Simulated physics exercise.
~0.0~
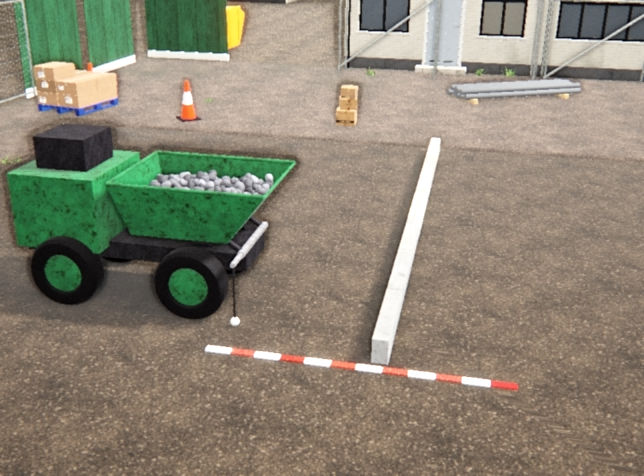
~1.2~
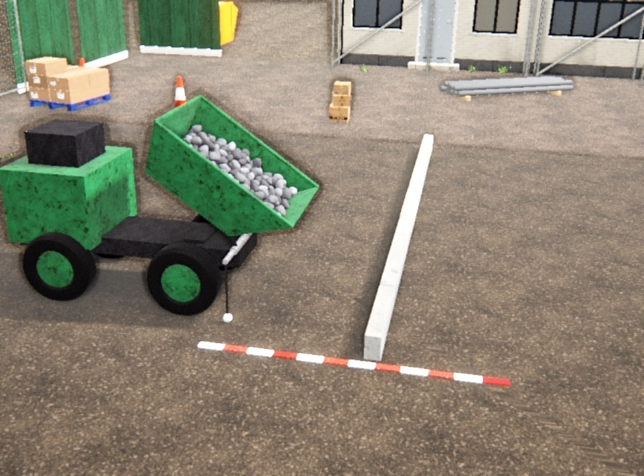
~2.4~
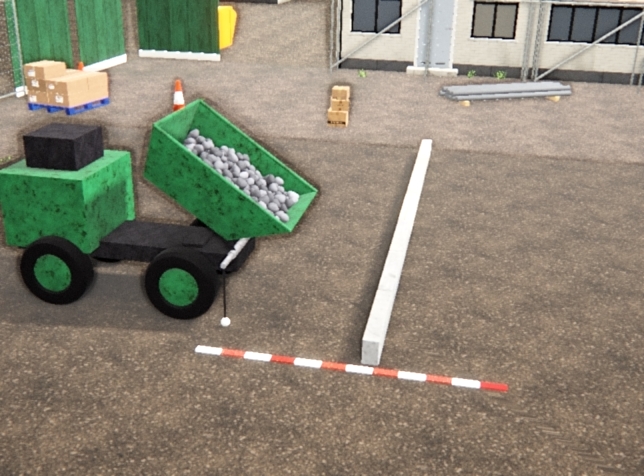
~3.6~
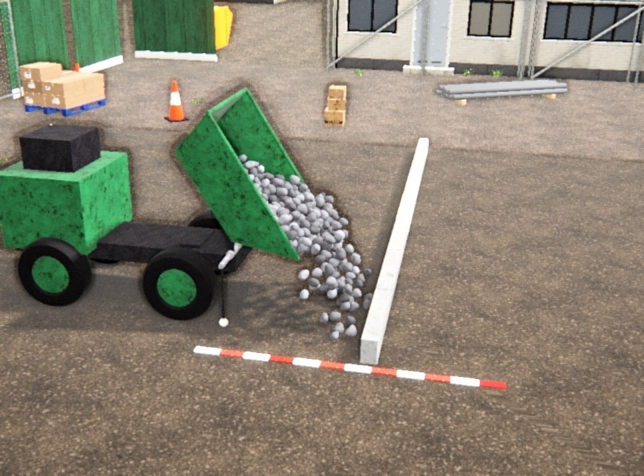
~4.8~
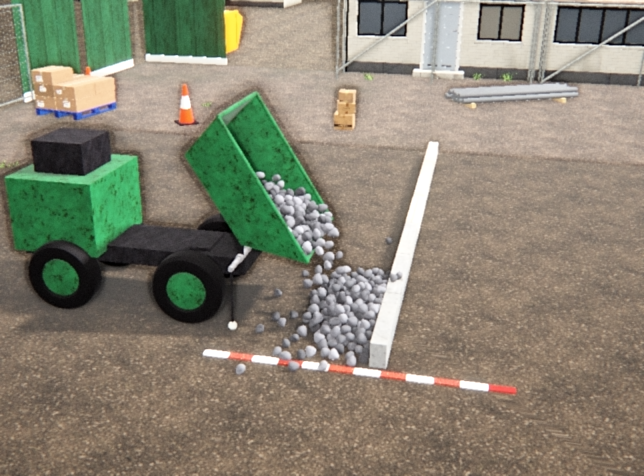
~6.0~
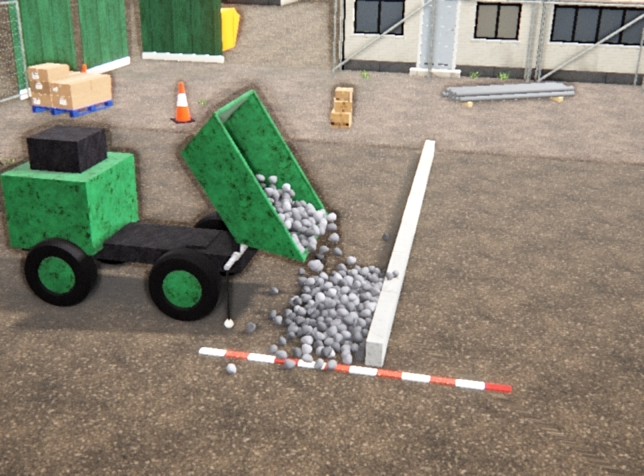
A green dumper tips its skip in two stages, spilling grey stones against a kerb.
